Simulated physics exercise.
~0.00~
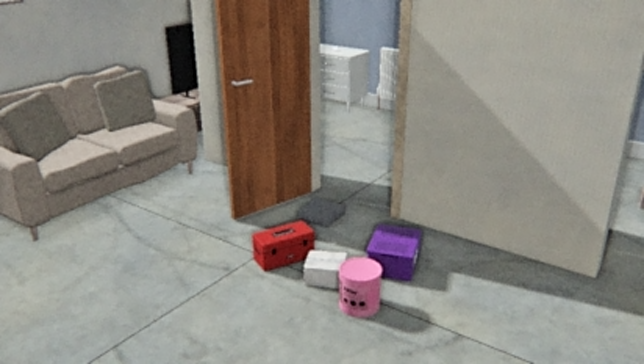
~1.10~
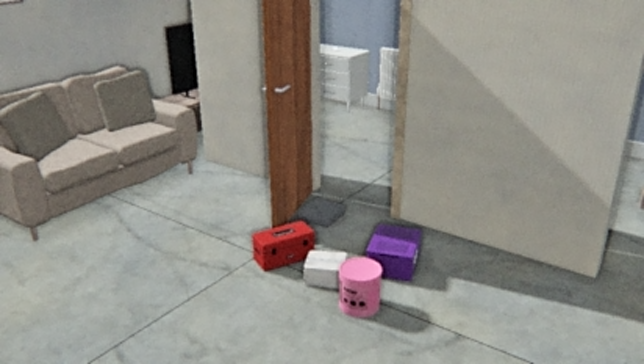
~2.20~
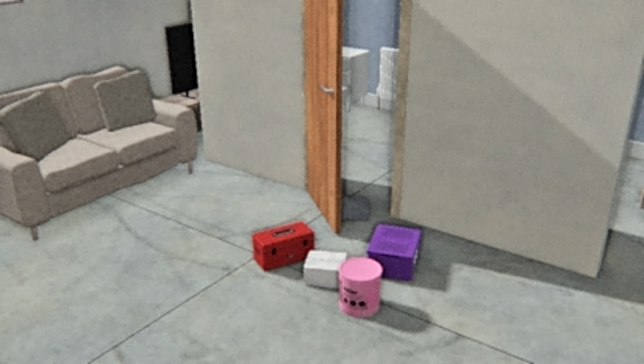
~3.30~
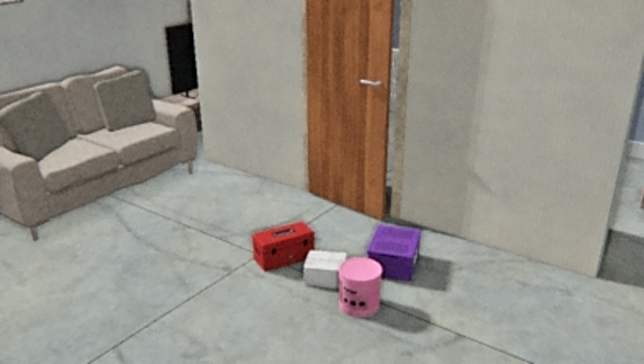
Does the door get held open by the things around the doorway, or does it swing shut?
It swings shut, pushing the grey cushion along and closing the wide opening down to a last thin gap, with nothing holding it back.
A brown wooden door stands wide open in a pale wall, seen from above across a grey tiled room with a beige sofa at the left. A flat grey cushion lies by the doorway, and a red toolbox, a white parcel, a pink pail and a purple tote sit in front. The door swings steadily to the right, with nobody in view. As it comes round, the cushion slides right towards the opening and is lost from sight behind it. The door ends almost closed, a thin gap at its right edge, with the other four things unmoved.
